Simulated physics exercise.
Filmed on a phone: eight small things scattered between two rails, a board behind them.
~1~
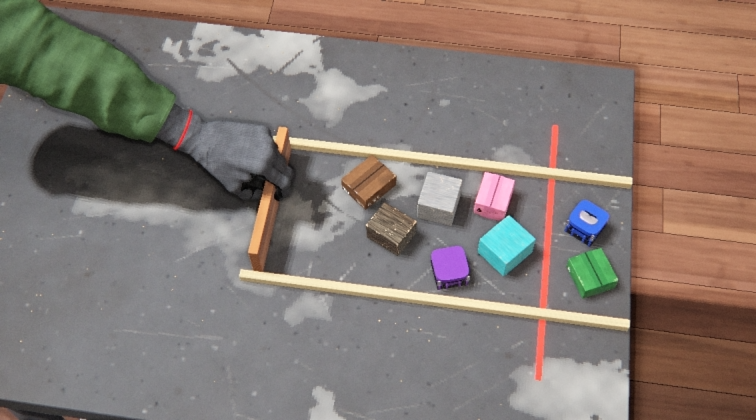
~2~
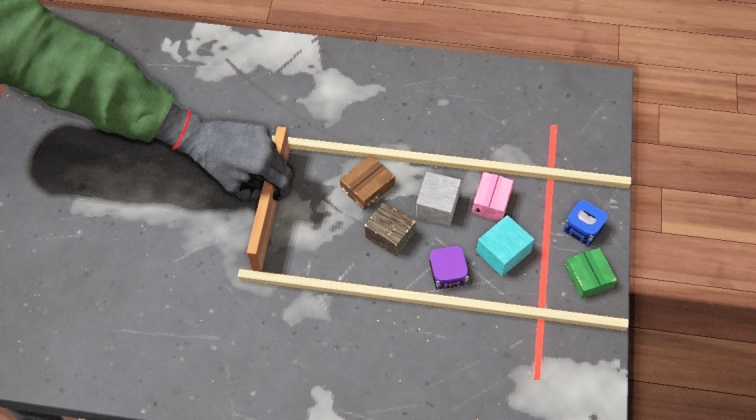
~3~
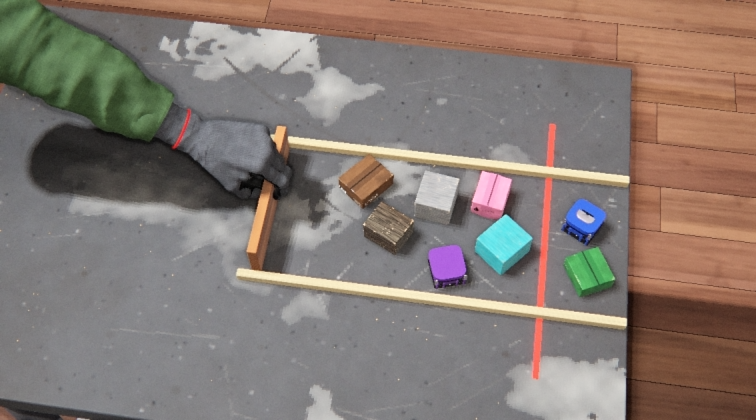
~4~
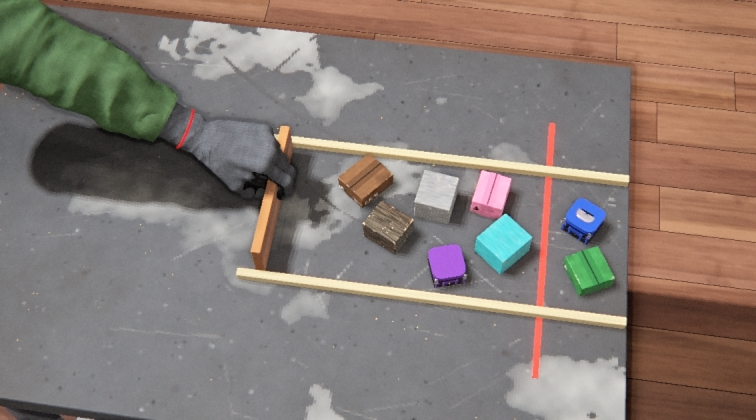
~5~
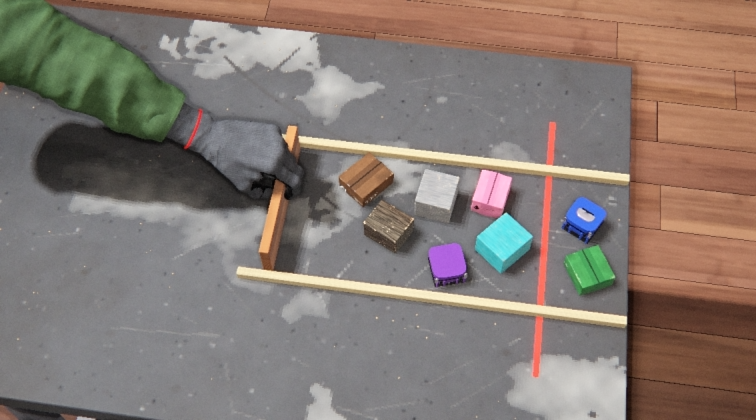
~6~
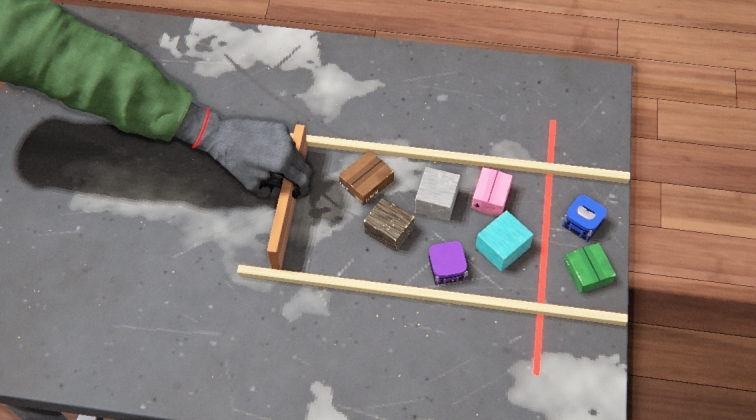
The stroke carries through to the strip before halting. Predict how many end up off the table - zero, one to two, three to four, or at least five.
Three to four end up off the table.
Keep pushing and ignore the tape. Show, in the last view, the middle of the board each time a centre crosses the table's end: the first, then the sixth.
First about (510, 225), next about (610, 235).
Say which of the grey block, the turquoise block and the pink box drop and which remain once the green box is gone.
The grey block? It does not drop. The turquoise block? It does not drop. The pink box? It heads down.
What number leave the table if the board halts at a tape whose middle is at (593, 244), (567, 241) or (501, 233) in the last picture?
Respectively, 5, 3 and 0.
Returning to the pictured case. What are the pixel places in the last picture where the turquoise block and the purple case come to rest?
The turquoise block ends up near (604, 270), and the purple case near (559, 281).
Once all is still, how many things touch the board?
Well, it touches 3.
Soon after, none off yet; green box at rest near (590, 268); blue case at rest near (584, 218); turquoise block at rest near (504, 241).
After that, none off yet; green box displaced a little near (606, 268); blue case displaced about its own width near (622, 229); turquoise block displaced about its own width near (564, 258).
In the end, the number that fall off is three or four; gone, pink box, blue case and green box.
